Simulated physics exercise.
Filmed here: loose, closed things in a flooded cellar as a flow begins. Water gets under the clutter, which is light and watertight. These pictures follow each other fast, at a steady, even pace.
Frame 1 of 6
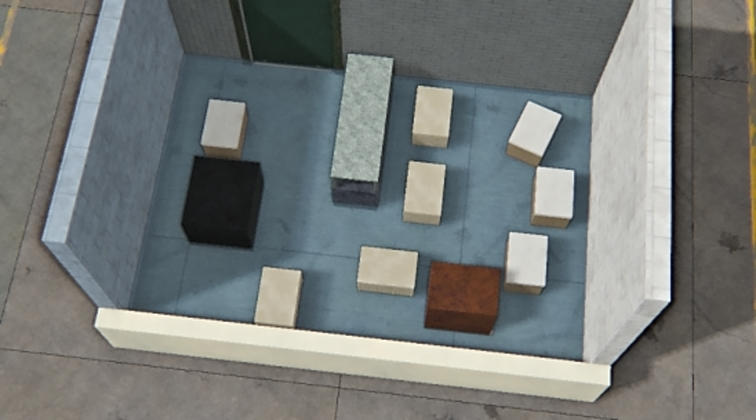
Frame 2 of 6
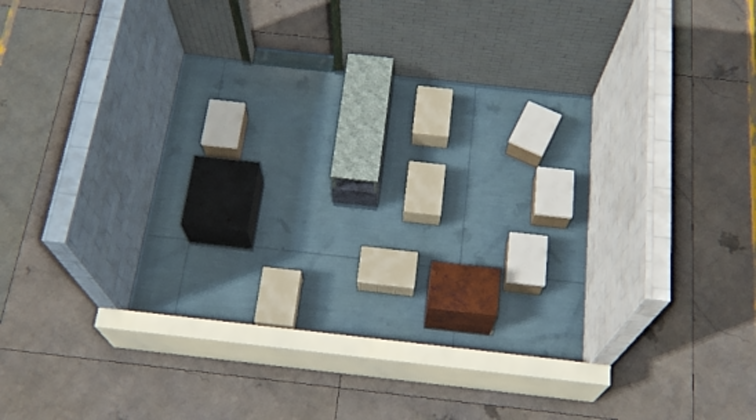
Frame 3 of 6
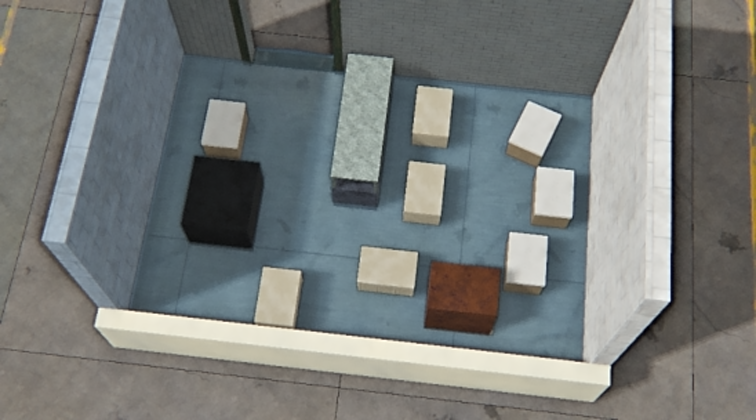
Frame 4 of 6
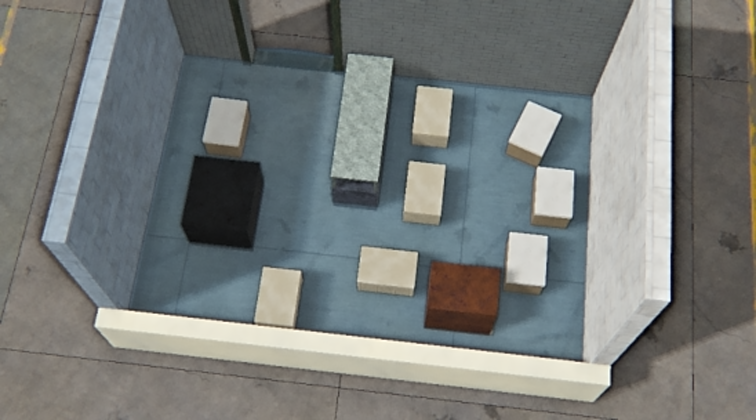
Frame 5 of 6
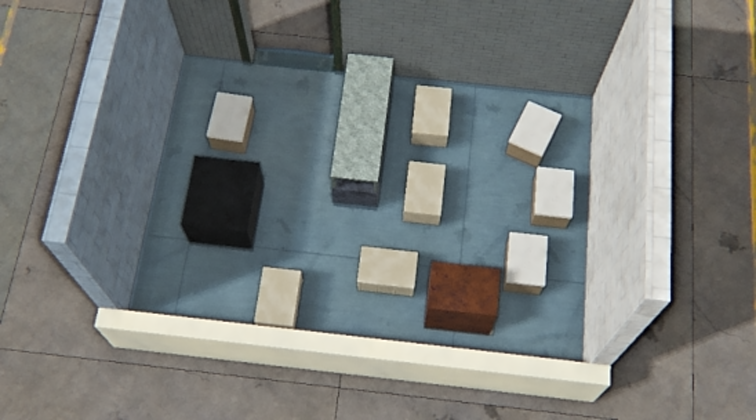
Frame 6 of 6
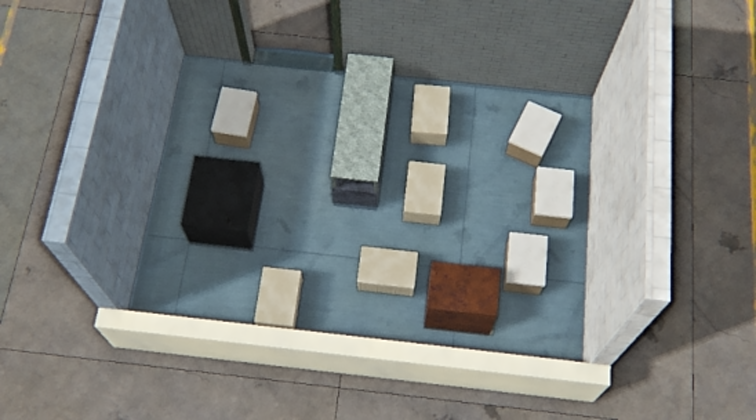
A dark green door in the back wall opens, leaving a gap above the blue floor of a walled room scattered with pale boxes. Then the pale box near the black block drifts slightly toward the back and right, while another beyond the long grey block barely shifts left.
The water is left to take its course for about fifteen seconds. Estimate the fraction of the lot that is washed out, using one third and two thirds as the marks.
The fraction is below one third.
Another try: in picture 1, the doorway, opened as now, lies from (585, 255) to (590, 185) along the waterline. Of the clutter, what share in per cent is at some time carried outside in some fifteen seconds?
My estimate is some 60 percent.
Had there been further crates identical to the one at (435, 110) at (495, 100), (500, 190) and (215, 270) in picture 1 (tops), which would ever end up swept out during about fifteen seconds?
Taking them in turn: Held back, held back and held back.
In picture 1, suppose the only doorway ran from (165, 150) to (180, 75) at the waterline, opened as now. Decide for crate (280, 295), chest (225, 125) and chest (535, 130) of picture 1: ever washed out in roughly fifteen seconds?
The three give no escape, escape and no escape, in that order.
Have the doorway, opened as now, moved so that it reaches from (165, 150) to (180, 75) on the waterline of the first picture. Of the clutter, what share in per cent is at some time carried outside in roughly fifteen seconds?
I'd put it near 10 percent.
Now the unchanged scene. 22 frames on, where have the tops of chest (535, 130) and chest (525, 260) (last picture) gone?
Near (511, 135) and (481, 248).
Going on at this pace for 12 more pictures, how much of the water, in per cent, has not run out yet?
Looks like about 82 per cent of the water.
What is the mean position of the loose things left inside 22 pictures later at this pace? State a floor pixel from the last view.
Mean floor position: Approx. (392, 212) px, last view.
A moment on, 0 of 8 are out; 8 afloat.
Next, 1 of 8 are out; 7 afloat.
Later, 1 of 8 are out; 7 afloat.
In the end, 1 of 8 are out; 7 afloat.
